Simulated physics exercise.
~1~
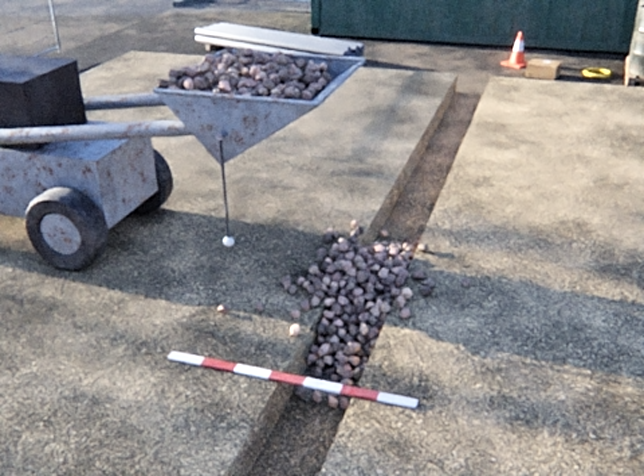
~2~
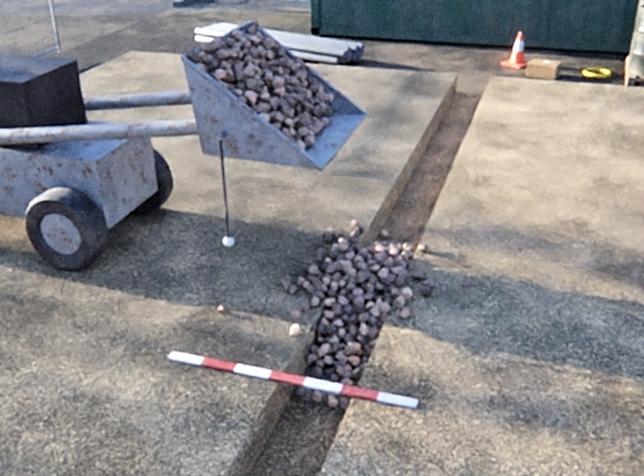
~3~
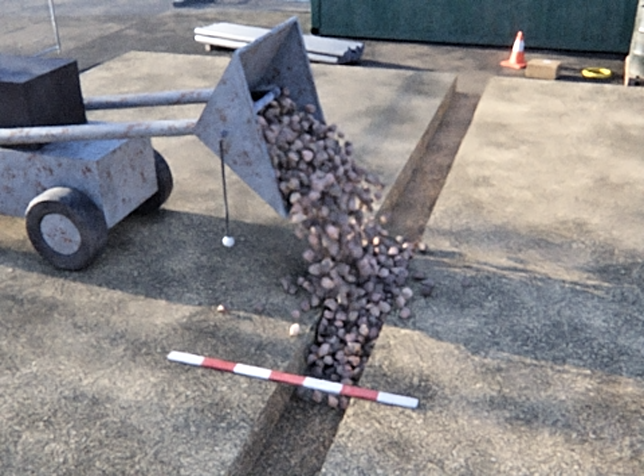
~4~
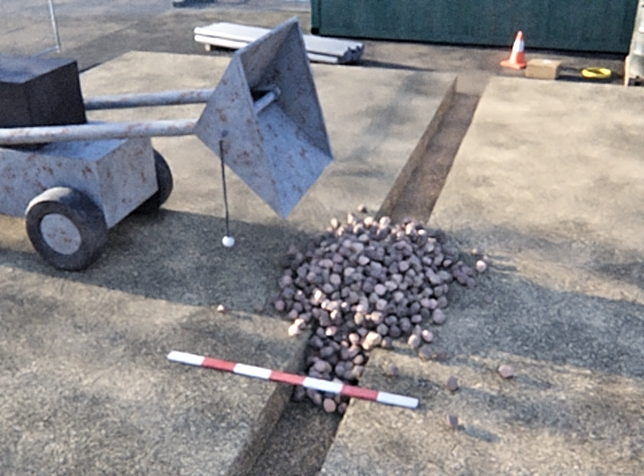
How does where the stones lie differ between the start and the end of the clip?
At the start the stones are split between the raised bucket on the left and a small heap at the trench. At the end they are all on the ground, lower and further right overall, in one broader heap over the trench with a few strays beside it.
